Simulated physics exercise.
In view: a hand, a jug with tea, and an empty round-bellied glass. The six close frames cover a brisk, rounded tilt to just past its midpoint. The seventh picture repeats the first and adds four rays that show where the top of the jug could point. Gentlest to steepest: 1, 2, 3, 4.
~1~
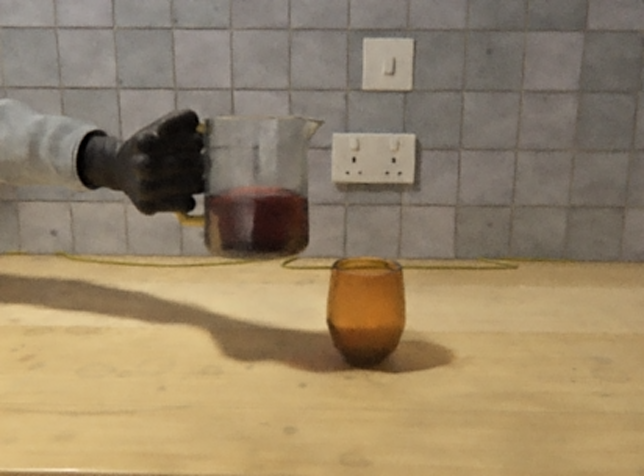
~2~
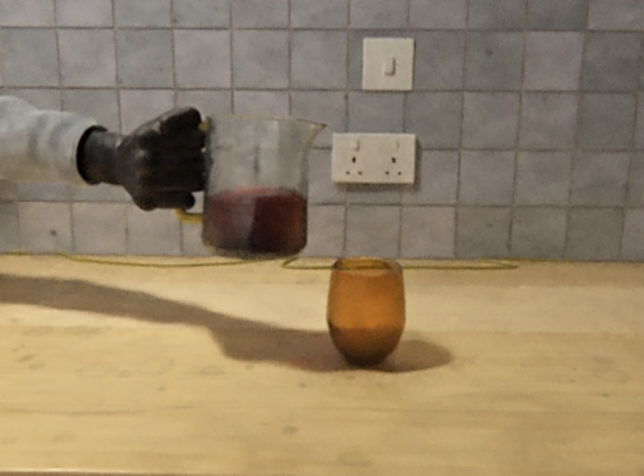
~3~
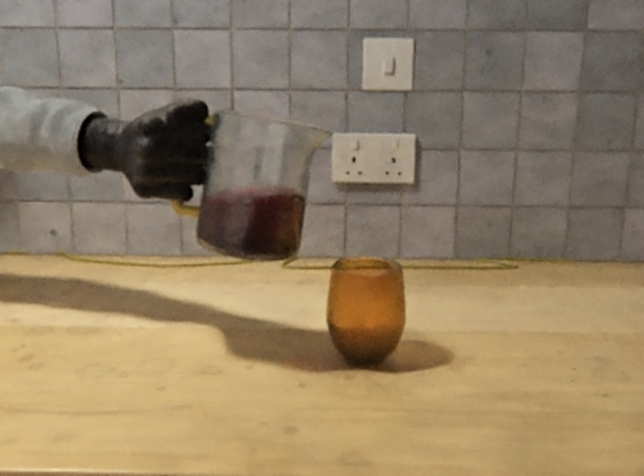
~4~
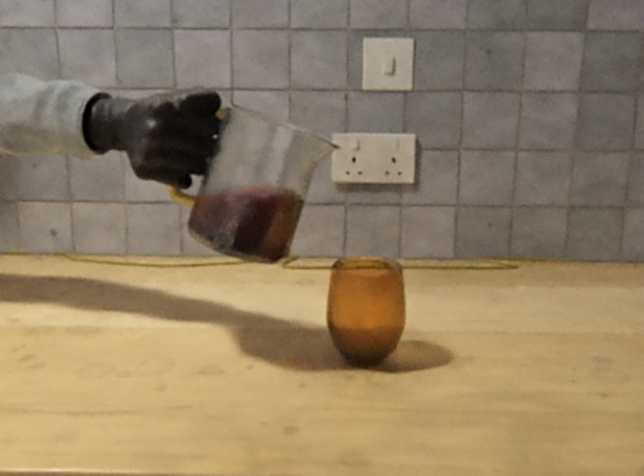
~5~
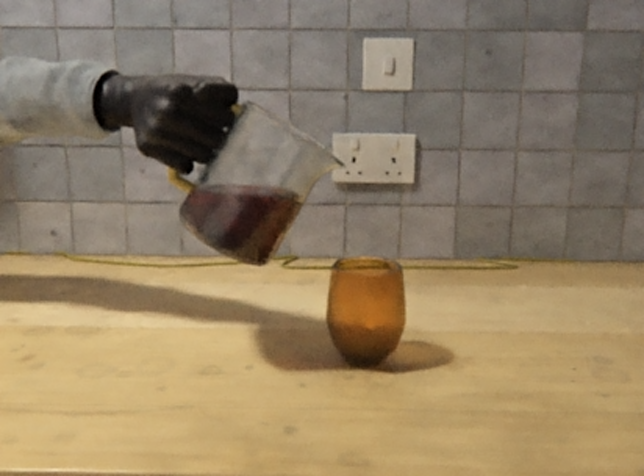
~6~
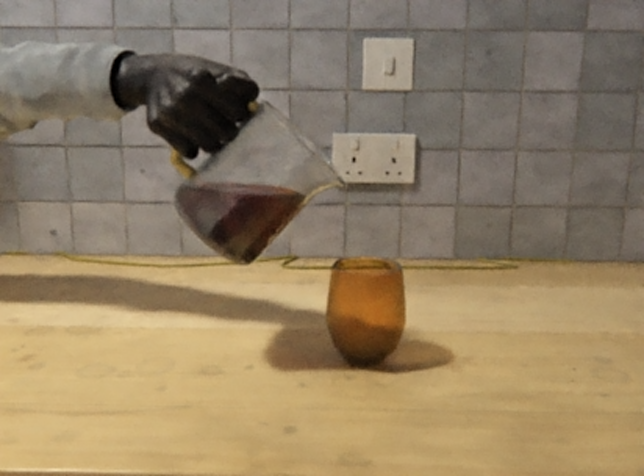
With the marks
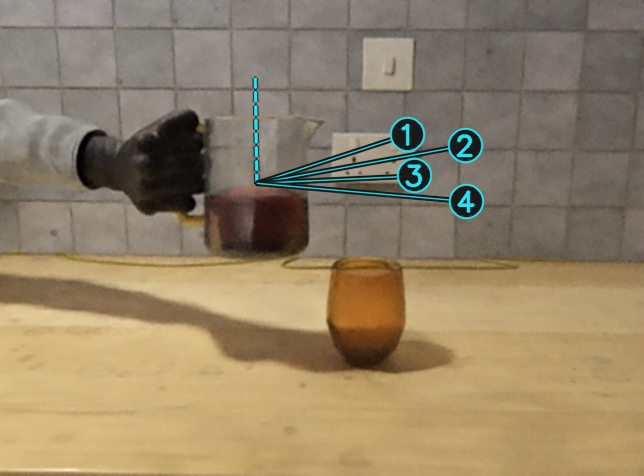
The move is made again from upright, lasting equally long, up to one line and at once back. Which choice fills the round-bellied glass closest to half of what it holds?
Take 2.
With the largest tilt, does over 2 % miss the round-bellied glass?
Yes.
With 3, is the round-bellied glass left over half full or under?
Over.
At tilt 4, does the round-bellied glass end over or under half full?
Over.
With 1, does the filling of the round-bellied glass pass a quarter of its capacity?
Yes, clearly.
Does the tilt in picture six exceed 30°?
Yes.
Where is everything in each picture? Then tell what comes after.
The first frame shows upright, lip at (323, 121); rim of the round-bellied glass round (367, 265); nothing has left yet.
The second frame shows tipped about 2°, lip at (325, 124); nothing has left yet.
The third frame shows tipped about 9°, lip at (331, 132); nothing has left yet.
The fourth frame shows tipped about 19°, lip at (339, 146); nothing has left yet.
The fifth frame shows tipped about 31°, lip at (344, 164); nothing has left yet.
The sixth frame shows tipped about 43°, lip at (346, 184); nothing has left yet.
In cyan, 1 at (391, 139); 2 at (448, 148); 3 at (397, 176); 4 at (449, 199).
Choosing 1, the round-bellied glass ends with about 32 % of what it can hold.
Choosing 2, the round-bellied glass ends with about 50 % of what it can hold; 3 % of the tea is spilt.
Choosing 3, the round-bellied glass ends with about 71 % of what it can hold.
Choosing 4, the round-bellied glass ends with about 74 % of what it can hold; 15 % of the tea is spilt.
